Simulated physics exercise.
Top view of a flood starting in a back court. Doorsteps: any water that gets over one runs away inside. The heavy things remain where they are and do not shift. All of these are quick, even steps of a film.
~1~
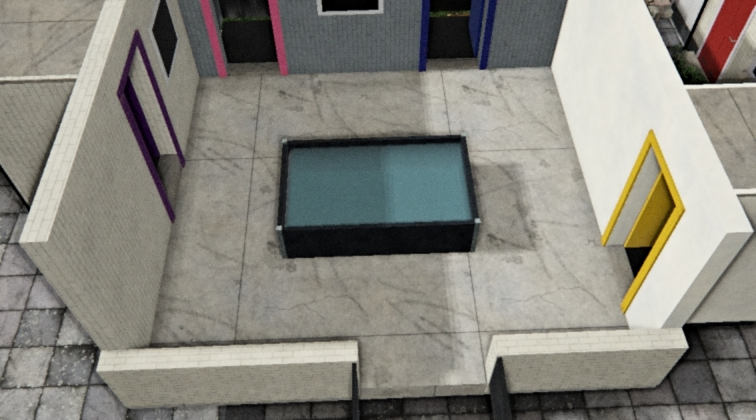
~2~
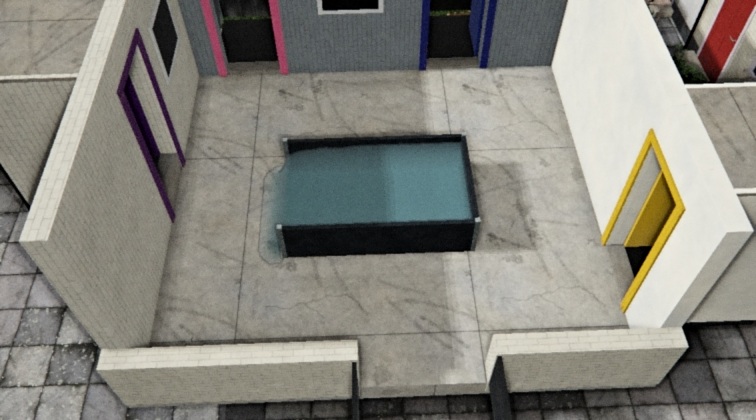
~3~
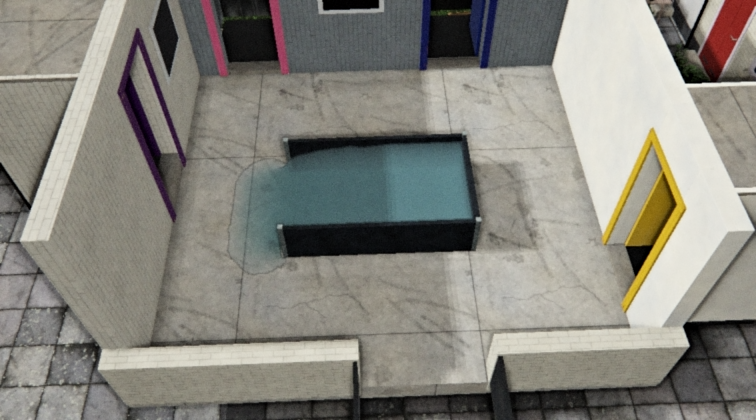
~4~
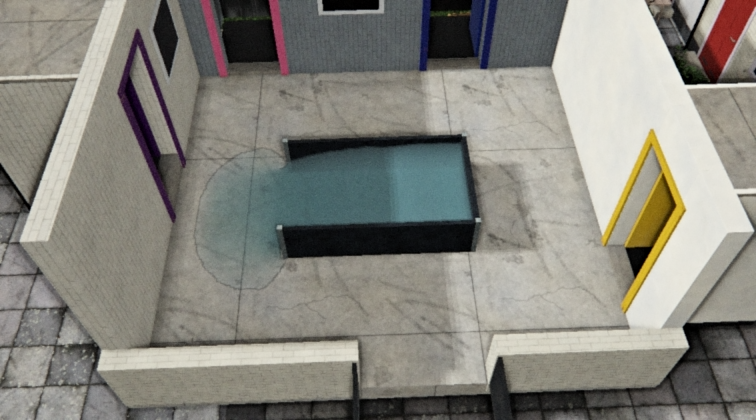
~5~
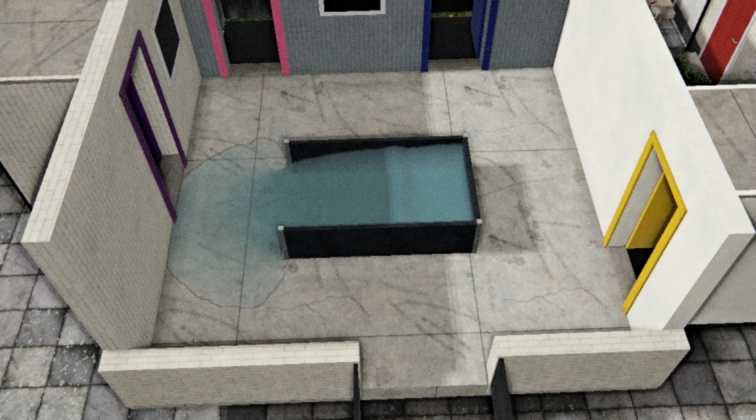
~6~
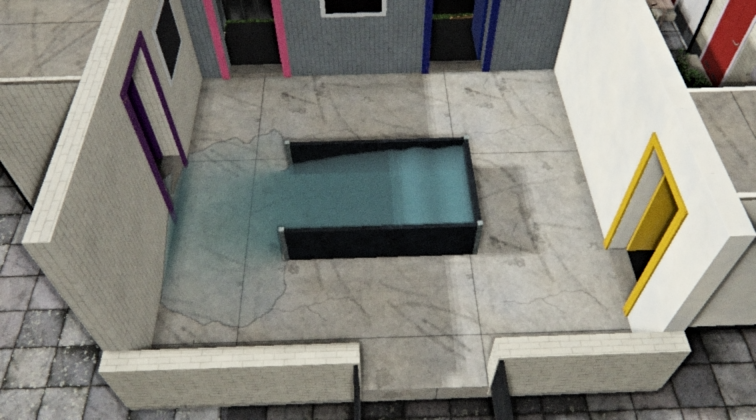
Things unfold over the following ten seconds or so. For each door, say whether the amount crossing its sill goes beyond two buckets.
One by one: The pink door tops two buckets, the yellow door tops two buckets, the purple door never tops two buckets, the blue door never tops two buckets.
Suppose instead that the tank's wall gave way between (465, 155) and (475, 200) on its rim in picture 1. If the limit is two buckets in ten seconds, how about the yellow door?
At the yellow door, the flow beats the threshold.
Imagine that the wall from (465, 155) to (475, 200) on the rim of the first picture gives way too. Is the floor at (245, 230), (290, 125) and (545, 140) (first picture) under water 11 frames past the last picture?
Sequence: Spared / spared / wetted.
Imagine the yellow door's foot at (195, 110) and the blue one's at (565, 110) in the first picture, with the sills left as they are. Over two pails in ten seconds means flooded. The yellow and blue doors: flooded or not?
My reading: Yellow door goes over; blue door floods.
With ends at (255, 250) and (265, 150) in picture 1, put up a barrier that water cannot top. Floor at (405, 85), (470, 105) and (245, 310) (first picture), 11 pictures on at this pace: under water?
Taking the three spots in turn, they are inundated, unwetted and inundated.
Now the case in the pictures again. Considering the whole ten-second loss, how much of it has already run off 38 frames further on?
About 60 per cent.
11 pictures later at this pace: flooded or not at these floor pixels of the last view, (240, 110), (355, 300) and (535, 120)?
Result, as listed: Wetted / not wetted / not wetted.
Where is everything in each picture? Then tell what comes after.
The tank at (376, 184) is whole and still, in the first frame.
The front is at (279, 260), out from the gap at (288, 202), in the second frame.
Water pours out at (289, 204) and has run to (248, 265), in the third frame.
The front is at (208, 260), out from the gap at (289, 205), in the fourth frame.
The front is at (169, 258), out from the gap at (290, 207), in the fifth frame.
Water pours out at (291, 208) and has run to (163, 294), in the sixth frame.
A moment on, water covers 20 % of the floor; the pink door not reached, the yellow door not reached, the purple door under two buckets in, the blue door not reached.
Next, water covers 25 % of the floor; the pink door under two buckets in, the yellow door not reached, the purple door under two buckets in, the blue door not reached.
Then, water covers 50 % of the floor; the pink door over two buckets in, the yellow door not reached, the purple door under two buckets in, the blue door not reached.
Later, water covers 90 % of the floor; the pink door far over two buckets in, the yellow door over two buckets in, the purple door under two buckets in, the blue door wet at the sill, nothing in.
In the end, water covers 100 % of the floor; the pink door far over two buckets in, the yellow door far over two buckets in, the purple door under two buckets in, the blue door wet at the sill, nothing in.
